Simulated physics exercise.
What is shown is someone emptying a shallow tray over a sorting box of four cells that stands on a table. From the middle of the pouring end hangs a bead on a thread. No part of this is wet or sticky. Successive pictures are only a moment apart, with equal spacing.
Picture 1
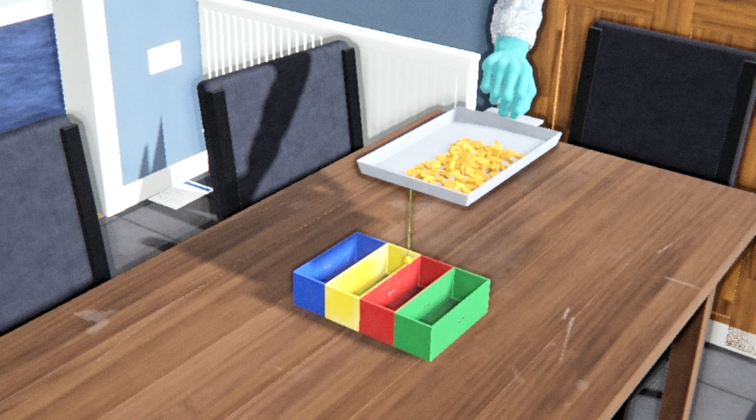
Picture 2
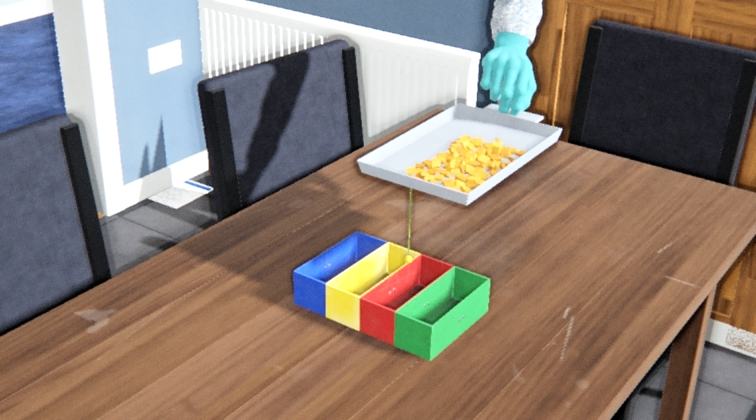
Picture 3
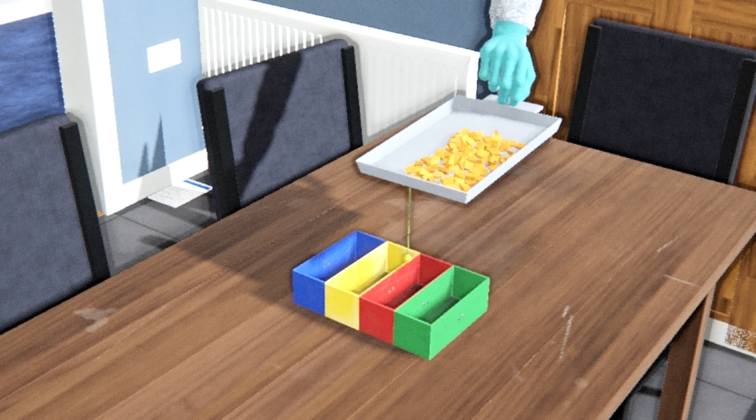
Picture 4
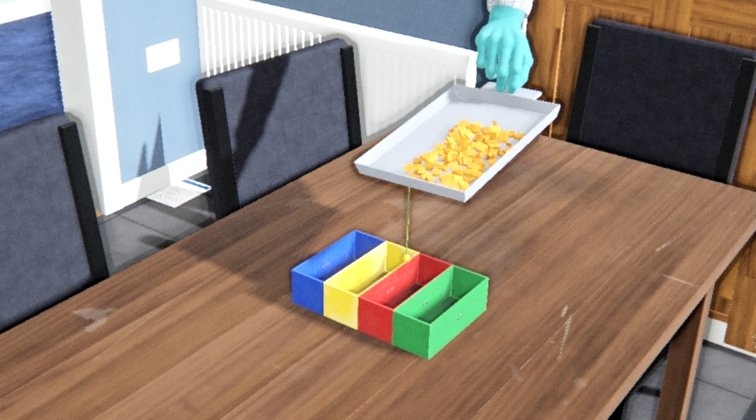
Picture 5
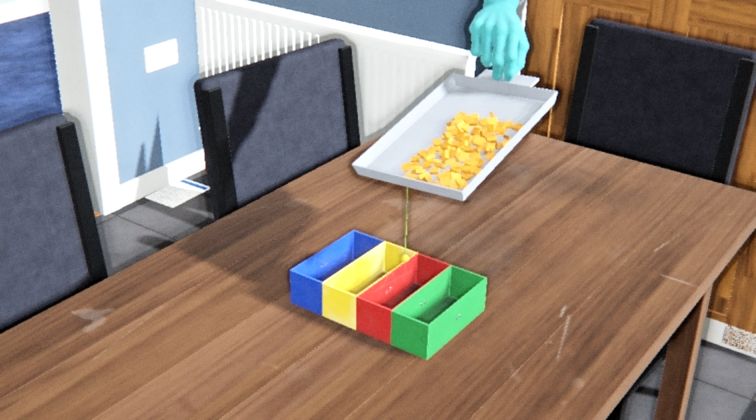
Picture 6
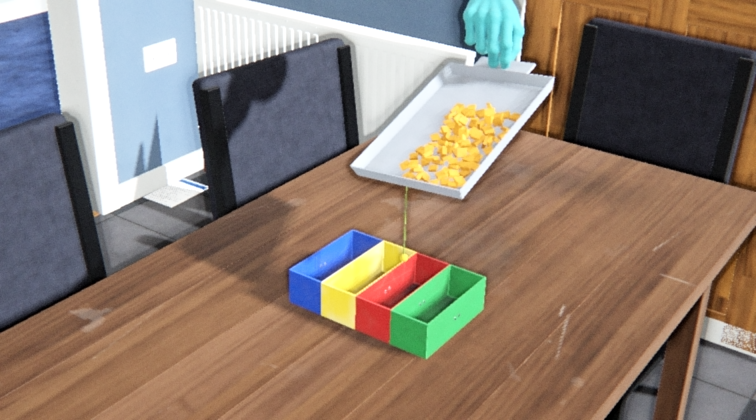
At first, a teal-gloved hand holds a shallow tray of small orange pieces above a wooden table, beside a box with blue, yellow, red and green cells. Then the hand gradually raises the tray's far end, steepening its slope, while the near end dips slightly toward its left corner.
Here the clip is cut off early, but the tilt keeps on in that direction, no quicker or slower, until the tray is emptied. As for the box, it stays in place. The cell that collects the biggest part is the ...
... Yellow one.
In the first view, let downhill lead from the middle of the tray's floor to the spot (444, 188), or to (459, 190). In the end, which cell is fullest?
Green first, that green cell second.
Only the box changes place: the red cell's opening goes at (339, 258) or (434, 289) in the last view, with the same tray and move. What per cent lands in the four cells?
Estimate: 80 % first, 80 % second.
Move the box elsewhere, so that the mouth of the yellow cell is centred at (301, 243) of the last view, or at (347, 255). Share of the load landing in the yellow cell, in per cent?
0 %, 40 %.
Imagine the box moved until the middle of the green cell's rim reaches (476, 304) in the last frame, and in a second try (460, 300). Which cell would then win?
For the first position it is the cell in blue, and for the second it is the blue cell.
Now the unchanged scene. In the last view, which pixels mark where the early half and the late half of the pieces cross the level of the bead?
Starting near (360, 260), moving on to near (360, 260).
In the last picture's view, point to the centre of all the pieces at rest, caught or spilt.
Somewhere around (362, 299) in the final view.
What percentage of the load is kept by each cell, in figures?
The blue cell holds about 30 %, the yellow cell about 50 %, the red cell about 20 % and the green cell about 0 %.
Soon, tray tipped steeply; nearly all on the tray; a stray few falling or outside the box.
A while on, tray tipped past a quarter turn; about a third on the tray; about a quarter in the yellow cell; a small part in the blue cell; a small part in the red cell; a small part falling or outside the box.
Towards the end, tray tipped past a quarter turn; about half in the yellow cell; about a quarter in the blue cell; about a quarter in the red cell; a stray few in the green cell.
Finally, tray tipped past a quarter turn; about half in the yellow cell; about a quarter in the blue cell; about a quarter in the red cell; a stray few in the green cell.
